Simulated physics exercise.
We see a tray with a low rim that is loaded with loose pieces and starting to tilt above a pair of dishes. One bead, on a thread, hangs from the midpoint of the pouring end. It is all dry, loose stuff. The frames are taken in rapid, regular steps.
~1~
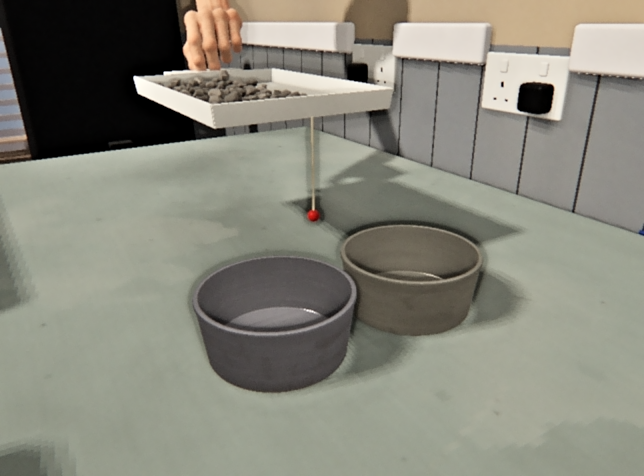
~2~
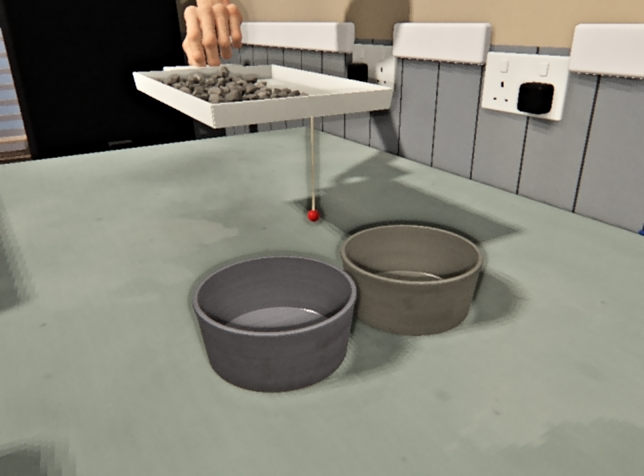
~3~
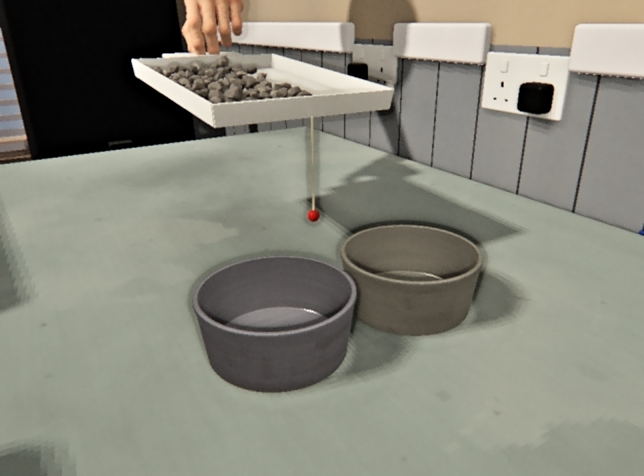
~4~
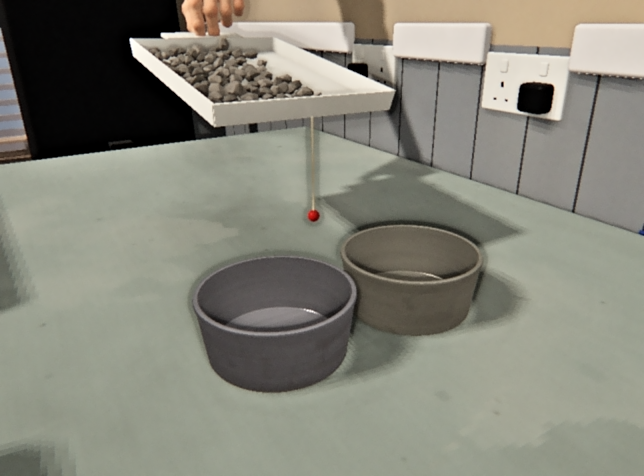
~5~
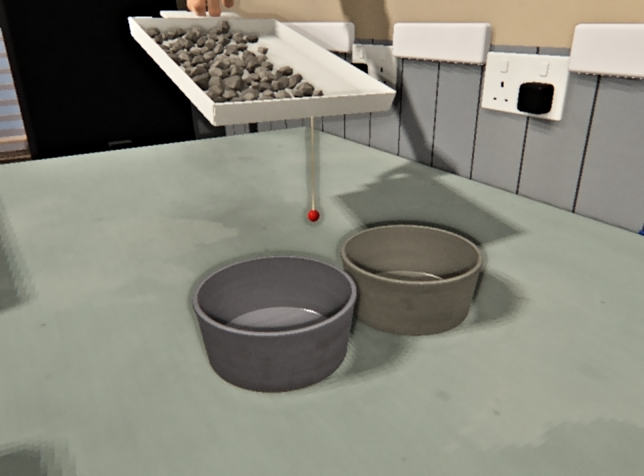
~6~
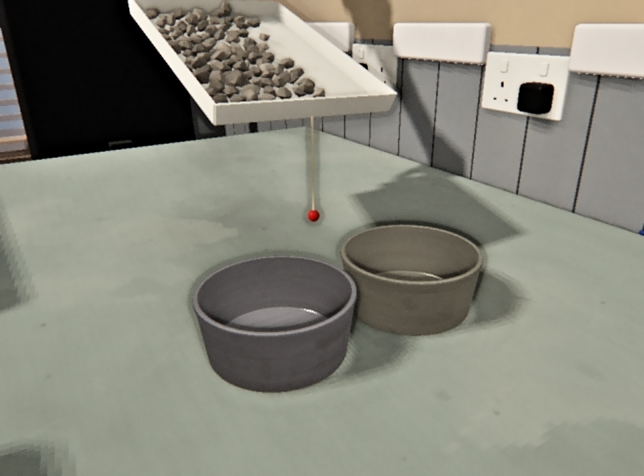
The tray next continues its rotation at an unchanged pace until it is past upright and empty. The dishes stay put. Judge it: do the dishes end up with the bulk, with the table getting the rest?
Yes, the dishes get the bulk.
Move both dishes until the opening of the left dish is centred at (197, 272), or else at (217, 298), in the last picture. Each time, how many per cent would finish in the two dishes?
About 60 per cent first, then about 80 per cent.
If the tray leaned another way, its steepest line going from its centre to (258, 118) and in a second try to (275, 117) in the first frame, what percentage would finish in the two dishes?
About 70 and 70 percent.
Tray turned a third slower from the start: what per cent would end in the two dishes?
Close to 80 in a hundred.
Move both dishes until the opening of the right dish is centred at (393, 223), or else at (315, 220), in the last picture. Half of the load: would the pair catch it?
Taking them in turn, it's beyond half and then short of half.
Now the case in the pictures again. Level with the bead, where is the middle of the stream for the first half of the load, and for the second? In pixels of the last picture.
Early-half point (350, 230); late-half point (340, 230).
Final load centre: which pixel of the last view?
About (373, 301).
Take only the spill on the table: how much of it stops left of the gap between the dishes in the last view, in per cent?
Close to 70 per cent.
Just after the last frame, tray tipped steeply; almost all on the tray; about a tenth in the air.
A moment on, tray tipped past a quarter turn; roughly a third on the tray; roughly a quarter in the left dish; roughly a third in the right dish; about a tenth outside both; just a few in the air.
Further on, tray tipped past a quarter turn; roughly a third in the left dish; roughly half in the right dish; roughly a quarter outside both.
When it is over, tray tipped past a quarter turn; roughly a third in the left dish; roughly half in the right dish; roughly a quarter outside both.
